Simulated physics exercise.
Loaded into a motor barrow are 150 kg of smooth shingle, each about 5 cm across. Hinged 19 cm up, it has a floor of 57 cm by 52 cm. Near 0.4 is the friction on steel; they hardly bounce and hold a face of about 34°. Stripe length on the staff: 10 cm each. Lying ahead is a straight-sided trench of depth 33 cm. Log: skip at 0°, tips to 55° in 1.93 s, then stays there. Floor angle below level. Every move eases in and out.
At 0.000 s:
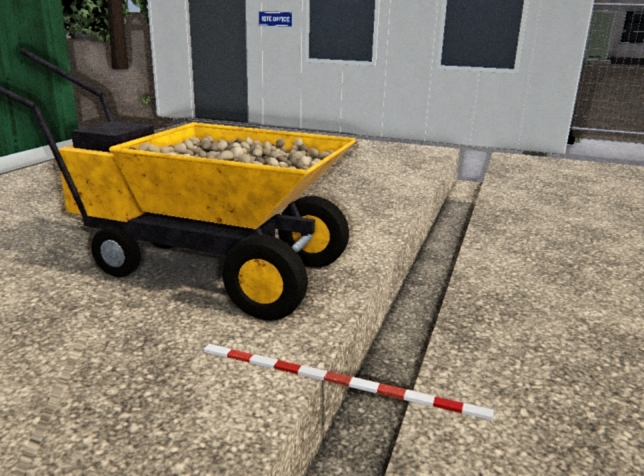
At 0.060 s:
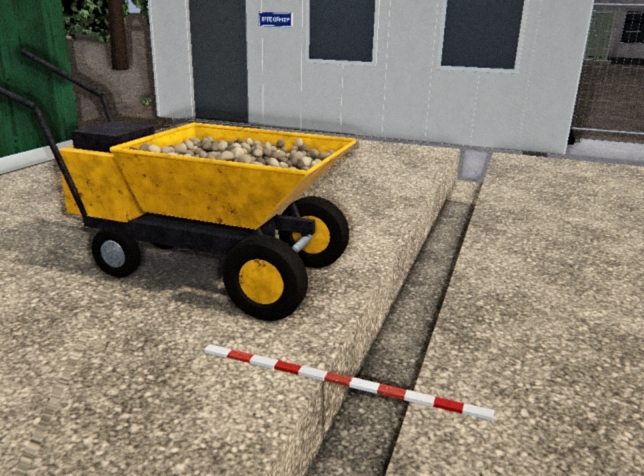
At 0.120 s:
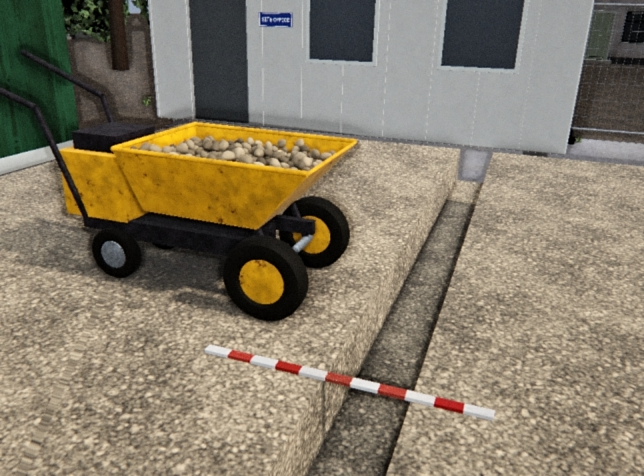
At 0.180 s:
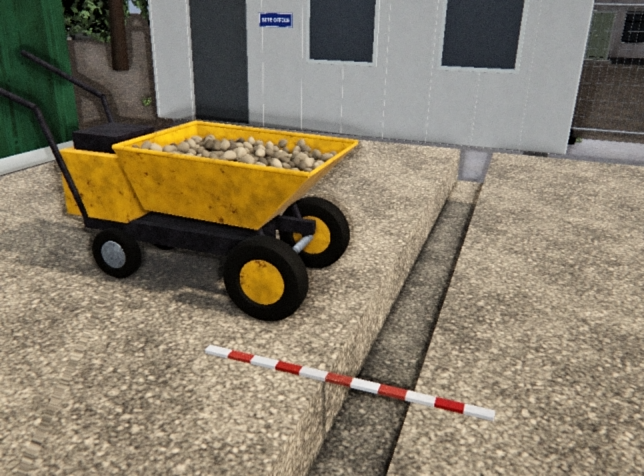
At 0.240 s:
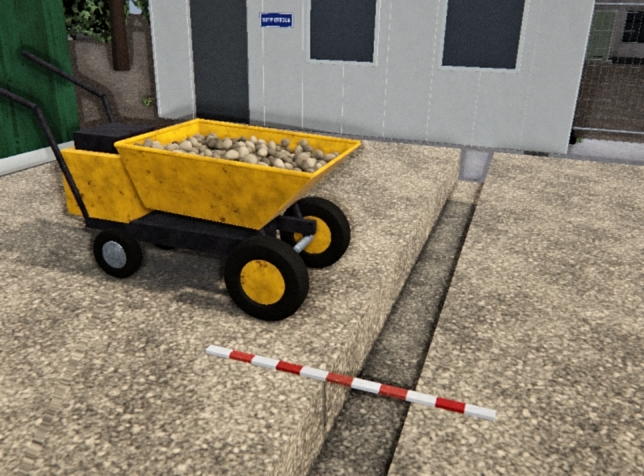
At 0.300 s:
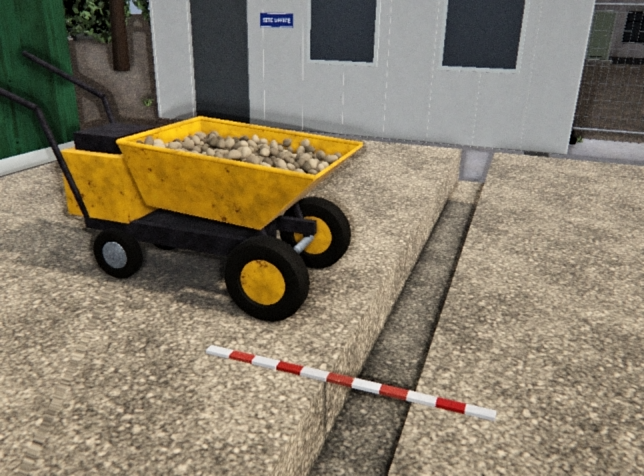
A yellow motor barrow loaded with smooth, pale stones stood beside a narrow trench with a red-and-white staff lying across it, and then its skip began to tilt very slightly toward the right.
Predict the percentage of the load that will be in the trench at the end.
Predicted: Roughly 57 %.
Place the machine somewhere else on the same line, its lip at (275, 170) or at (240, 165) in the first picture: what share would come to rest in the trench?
From the first spot near 80, from the second near 75 per cent.
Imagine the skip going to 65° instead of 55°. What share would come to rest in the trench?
Then roughly 55 percent.
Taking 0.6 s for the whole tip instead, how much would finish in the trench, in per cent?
With that change, it comes to around 35 per cent.
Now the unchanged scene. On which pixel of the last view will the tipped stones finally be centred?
I'd point to around (420, 356).
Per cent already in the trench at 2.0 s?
Some 20 per cent.
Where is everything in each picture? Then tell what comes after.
In the first picture, lip at (305, 173), floor tilted 0°, highest stones at (251, 148).
In the second picture, the skip is at 0°, its lip at (306, 173); the top of the load is at (251, 148); the stones move at 0.0 m/s on average.
In the third picture, lip at (307, 174), floor tilted 1°, highest stones at (246, 148); the stones move at 0.1 m/s on average.
In the fourth picture, the skip is at 1°, its lip at (309, 175); the top of the load is at (247, 147); the stones move at 0.1 m/s on average.
In the fifth picture, lip at (312, 176), floor tilted 2°, highest stones at (235, 146); the stones move at 0.2 m/s on average.
In the sixth picture, lip at (315, 178), floor tilted 4°, highest stones at (222, 143); the stones move at 0.2 m/s on average.
After 1.5 s the floor is at 46°; 100 % in the skip; the foremost stones are at (393, 236).
After 2.0 s the floor is at 55°; 68 % in the skip, 19 % in the trench, 13 % past the trench; the foremost stones are at (501, 334).
After 2.4 s the floor is at 55°; 46 % in the skip, 28 % in the trench, 26 % past the trench; the foremost stones are at (578, 336).
After 4.3 s the floor is at 55°; 16 % in the skip, 57 % in the trench, 27 % past the trench; the foremost stones are at (630, 330).
